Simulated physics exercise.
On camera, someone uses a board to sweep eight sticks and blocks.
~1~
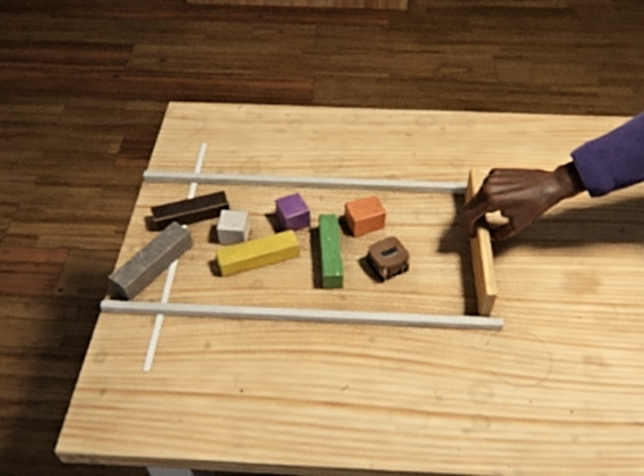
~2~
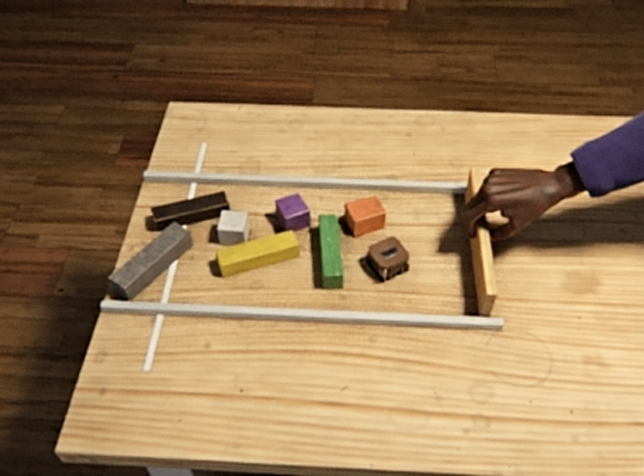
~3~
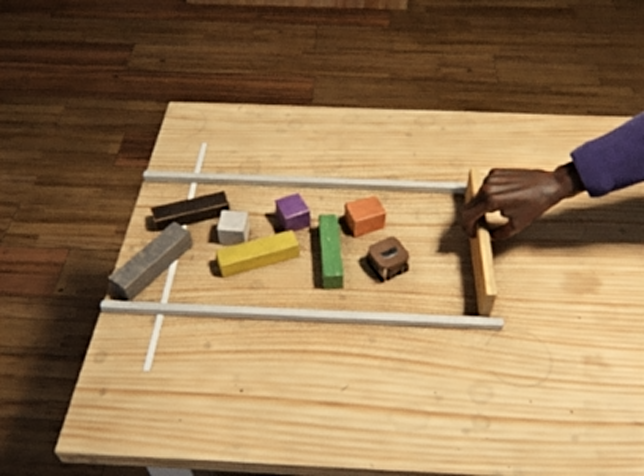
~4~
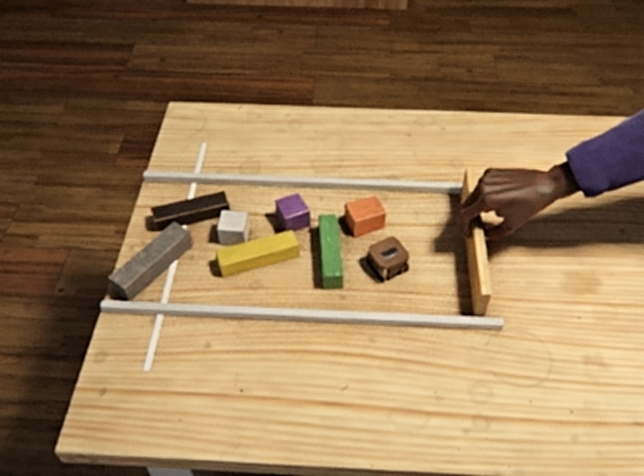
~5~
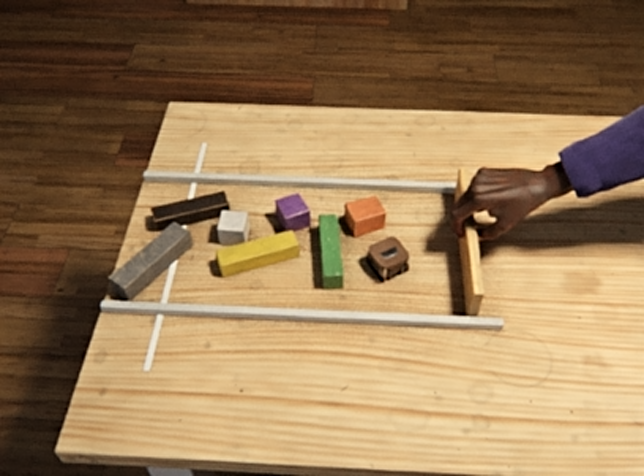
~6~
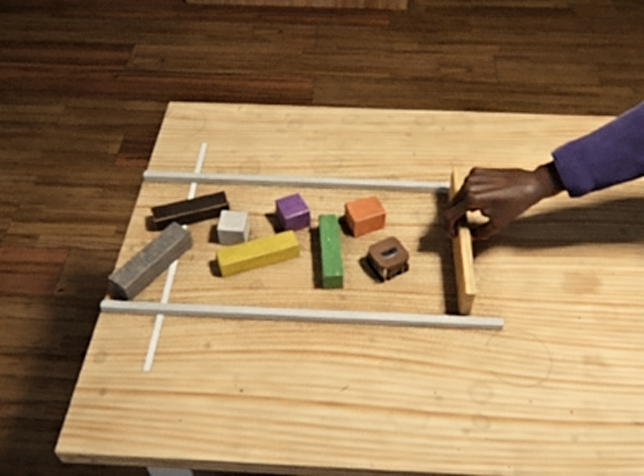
A hand slides a wooden board slightly left toward colourful blocks, which stay still.
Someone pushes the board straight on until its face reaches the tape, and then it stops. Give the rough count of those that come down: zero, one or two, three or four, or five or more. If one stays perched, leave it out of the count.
In this one, three or four spill over.
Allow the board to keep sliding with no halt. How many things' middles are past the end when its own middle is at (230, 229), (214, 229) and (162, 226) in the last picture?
First 0, then 1, then 6.
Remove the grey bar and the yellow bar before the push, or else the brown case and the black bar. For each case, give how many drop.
The number is 2 for the first case and 0 for the second.
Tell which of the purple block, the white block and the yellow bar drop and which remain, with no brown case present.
The purple block: Remains. The white block: Remains. The yellow bar: Remains.
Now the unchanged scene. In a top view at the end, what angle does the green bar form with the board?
It works out to near 0°.
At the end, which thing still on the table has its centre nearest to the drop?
Purple block.
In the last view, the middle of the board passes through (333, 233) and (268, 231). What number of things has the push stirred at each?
Counts: 5 and 7.
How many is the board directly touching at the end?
That number would be 2.
Soon after, none off yet; grey bar at rest near (152, 261); black bar at rest near (191, 211); white block at rest near (234, 228).
In the end, the number that fall off is three or four; gone, yellow bar, white block, black bar and grey bar.
